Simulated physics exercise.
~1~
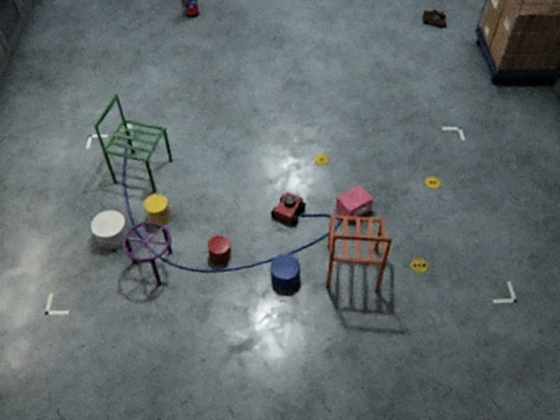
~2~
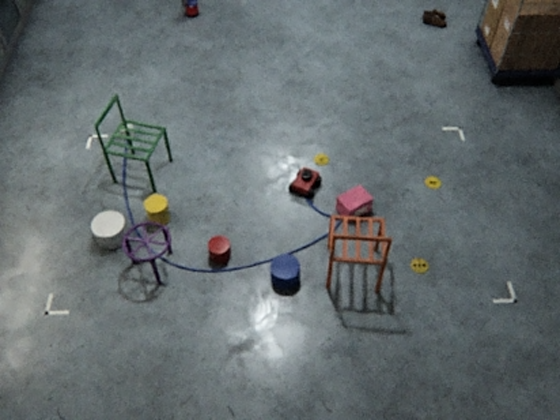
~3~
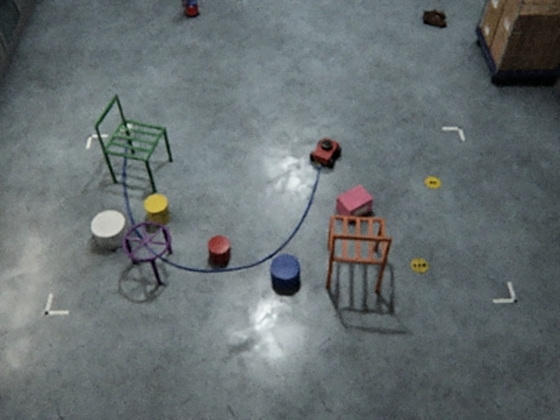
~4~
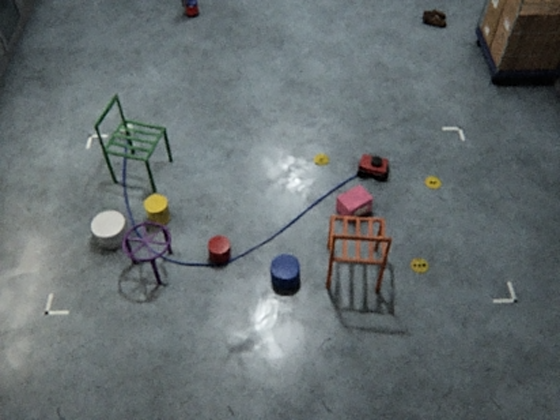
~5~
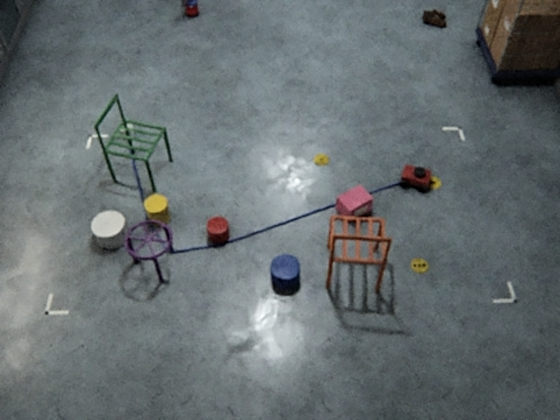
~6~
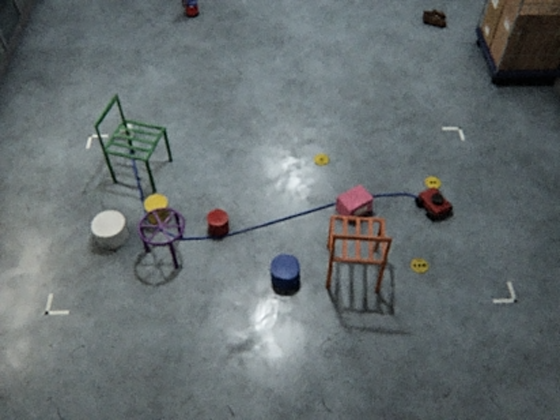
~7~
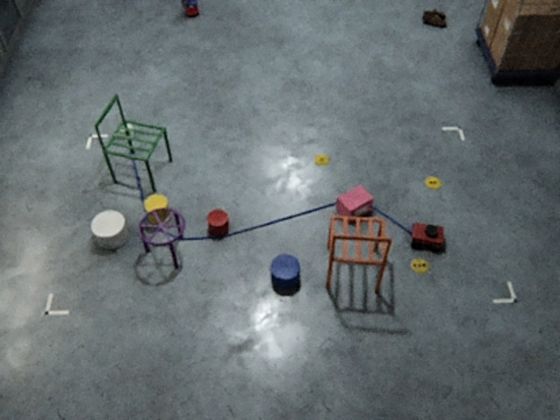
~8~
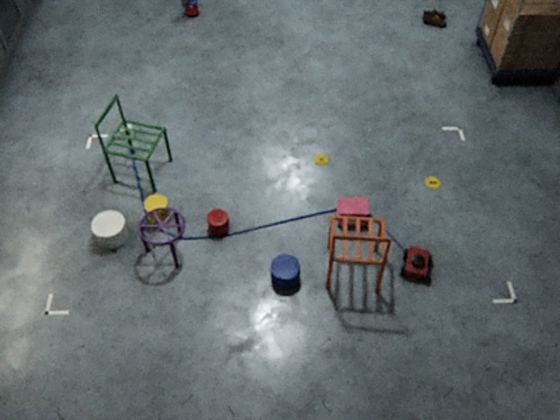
In this clip, a small red cart trailing a blue lead drives up and right, then turns down past a pink carton and an orange chair; the lead nudges a red tub and a purple stool, then shifts the carton slightly before the cart ends right of the chair.
